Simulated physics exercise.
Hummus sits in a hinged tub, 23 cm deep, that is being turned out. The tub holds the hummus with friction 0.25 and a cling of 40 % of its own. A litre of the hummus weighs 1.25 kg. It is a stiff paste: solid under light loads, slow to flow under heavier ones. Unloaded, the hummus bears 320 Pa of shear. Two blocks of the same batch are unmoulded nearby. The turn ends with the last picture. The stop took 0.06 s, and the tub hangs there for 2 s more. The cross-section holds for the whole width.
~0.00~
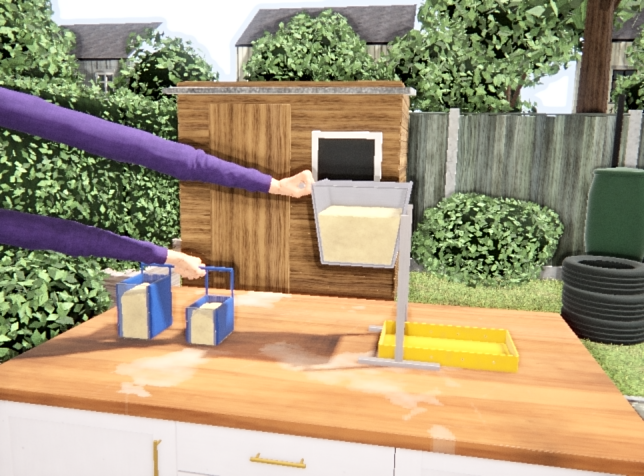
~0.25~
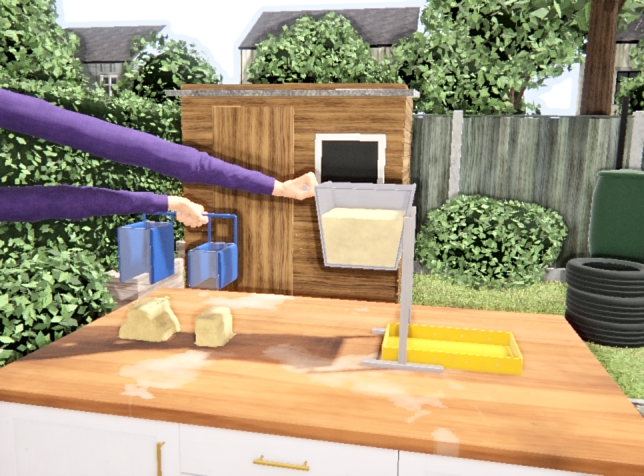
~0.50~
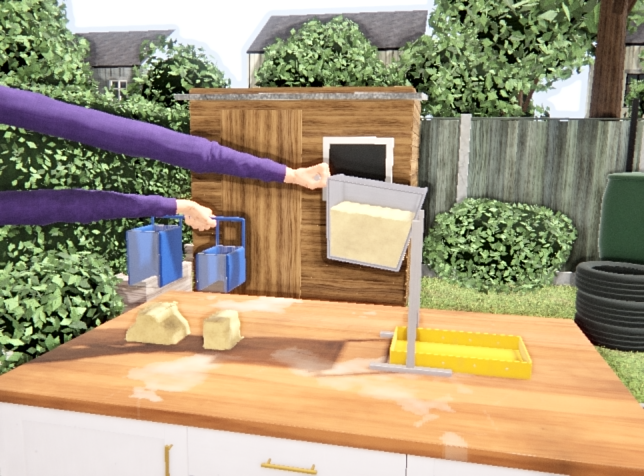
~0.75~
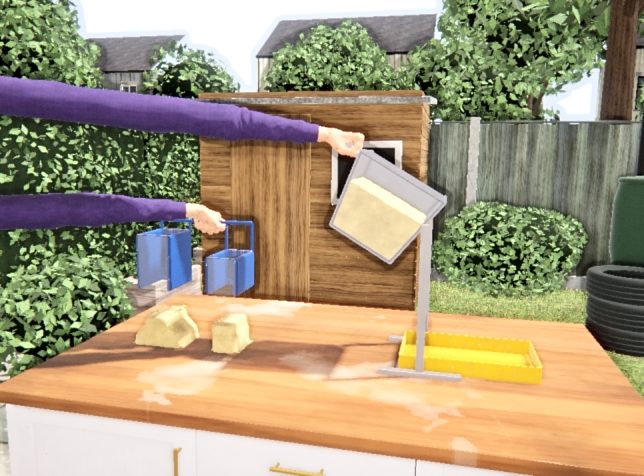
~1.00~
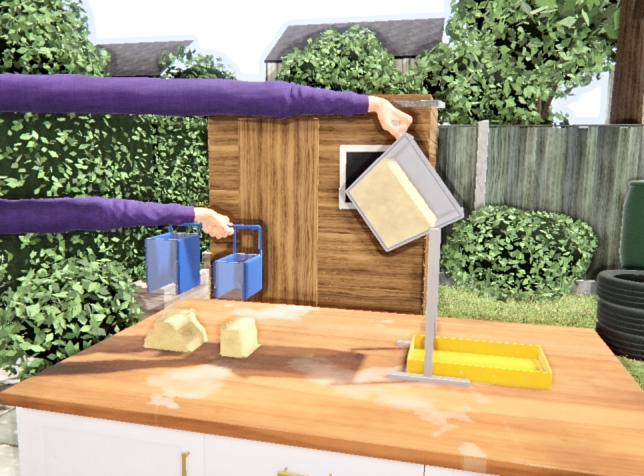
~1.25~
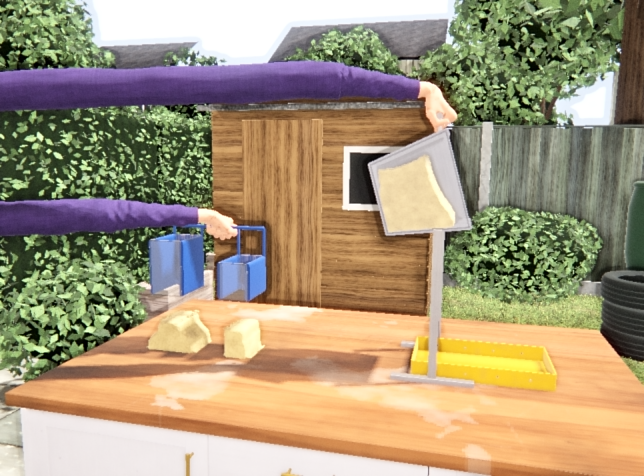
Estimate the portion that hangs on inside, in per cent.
Expect roughly 78 %.
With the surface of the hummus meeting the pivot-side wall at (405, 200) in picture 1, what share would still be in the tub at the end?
Then about 55 %.
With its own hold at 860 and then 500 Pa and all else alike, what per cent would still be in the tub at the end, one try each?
In turn about 100 %, 100 %.
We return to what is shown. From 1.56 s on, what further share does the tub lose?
About 10 %.
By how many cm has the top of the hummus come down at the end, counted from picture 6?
Some 8 cm.
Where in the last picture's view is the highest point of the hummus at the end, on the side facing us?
At about (412, 187).
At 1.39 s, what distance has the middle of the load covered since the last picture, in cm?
About 4 cm.
After 1.39 s, the tub is at 74 degrees and holds 99 %.
After 1.56 s, the tub is at 74 degrees and holds 88 %.
After 1.73 s, the tub is at 74 degrees and holds 80 %.
After 1.90 s, the tub is at 74 degrees and holds 78 %.
After 3.25 s, at the end, the tub is at 74 degrees and holds 78 %.
